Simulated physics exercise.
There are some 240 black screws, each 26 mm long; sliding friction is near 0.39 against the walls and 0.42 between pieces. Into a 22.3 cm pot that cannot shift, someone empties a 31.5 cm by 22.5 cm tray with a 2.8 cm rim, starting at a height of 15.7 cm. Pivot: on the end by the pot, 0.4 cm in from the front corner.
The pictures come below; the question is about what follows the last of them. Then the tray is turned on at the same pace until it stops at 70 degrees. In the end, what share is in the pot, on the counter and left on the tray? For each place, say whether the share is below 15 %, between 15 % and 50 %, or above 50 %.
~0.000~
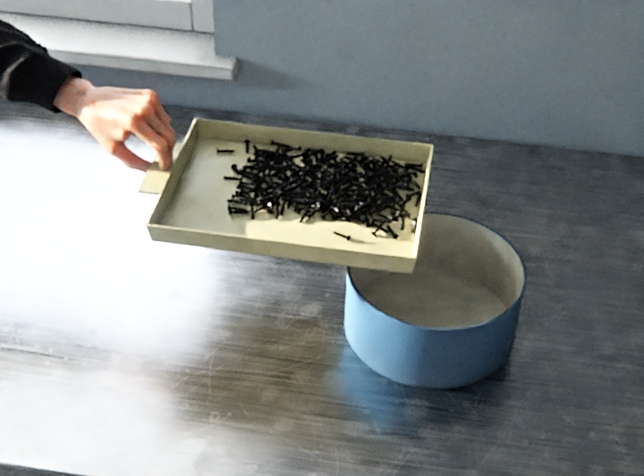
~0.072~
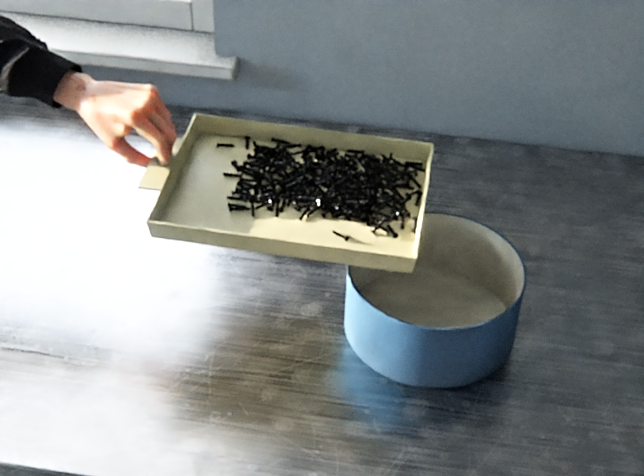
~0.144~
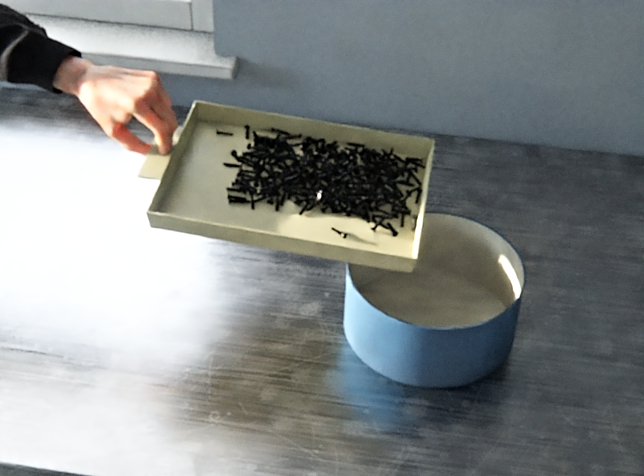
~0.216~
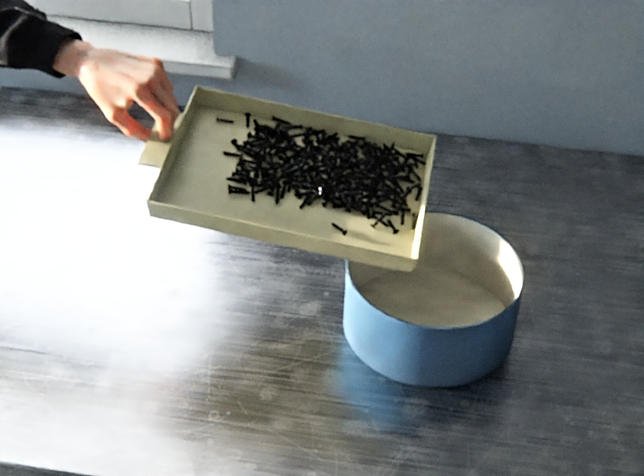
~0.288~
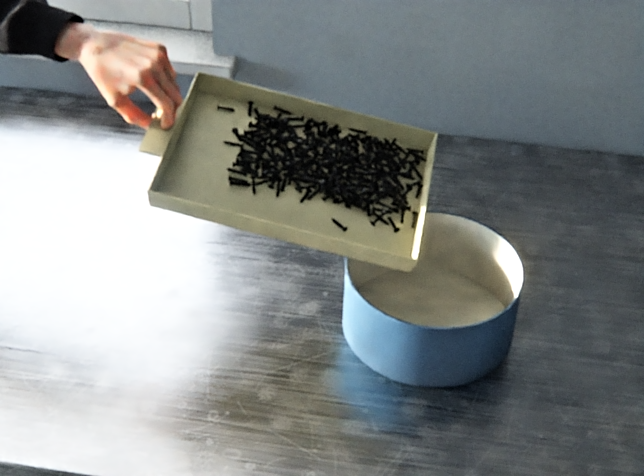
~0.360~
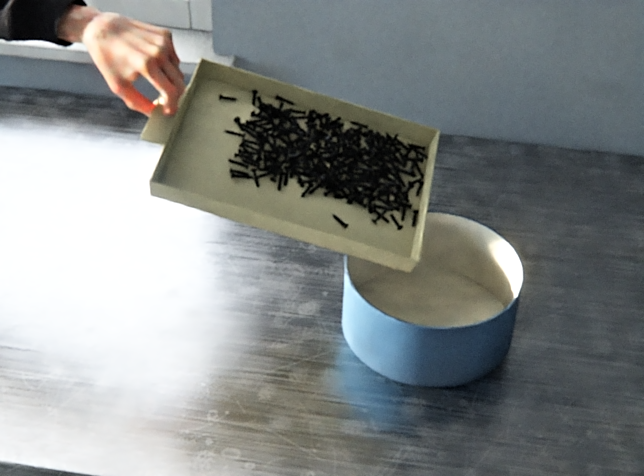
Outcome: Pot: A middling fraction, counter: A small fraction, tray: The dominant fraction.
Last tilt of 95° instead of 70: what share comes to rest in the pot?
That comes out at some 80 per cent.
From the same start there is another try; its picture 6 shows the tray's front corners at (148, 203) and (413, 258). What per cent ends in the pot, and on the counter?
Per cent by place - pot 5, counter 20.
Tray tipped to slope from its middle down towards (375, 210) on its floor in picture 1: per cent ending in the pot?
Roughly 20 percent of them.
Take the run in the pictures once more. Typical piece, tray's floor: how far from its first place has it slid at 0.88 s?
8 cm.
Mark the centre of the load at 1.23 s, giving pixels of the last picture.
The middle of the load should be near (424, 207) then.
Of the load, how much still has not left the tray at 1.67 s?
Around 80 percent of it.
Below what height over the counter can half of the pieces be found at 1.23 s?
Some 22 cm above the counter.
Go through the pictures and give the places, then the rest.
Tray tilt 0 degrees, front corners at (150, 223) and (413, 255); middle of the pieces at (329, 182); pot at (436, 267), in the first picture.
Tray tilt 1 degrees, front corners at (150, 219) and (413, 255); middle of the pieces at (329, 180), in the second picture.
Tray tilt 4 degrees, front corners at (150, 210) and (414, 256), lowest corner right front; middle of the pieces at (330, 174), in the third picture.
Tray tilt 8 degrees, front corners at (150, 199) and (415, 256), lowest corner right front; middle of the pieces at (330, 167), in the fourth picture.
Tray tilt 11 degrees, front corners at (151, 189) and (415, 257), lowest corner right front; middle of the pieces at (331, 161), in the fifth picture.
Tray tilt 15 degrees, front corners at (153, 179) and (416, 257), lowest corner right front; middle of the pieces at (333, 156); pot at (434, 266). Its pace works out near 50 degrees a second, in the sixth picture.
After 0.88 s, tilt 41 degrees; the tray holds 100 %, the pot 0 %.
After 1.23 s, tilt 59 degrees; the tray holds 100 %, the pot 0 %.
After 1.67 s, tilt 70 degrees; the tray holds 80 %, the pot 15 %.
In the end, at 2.8 s, pot 30 %, counter 0 %, tray 70 %.
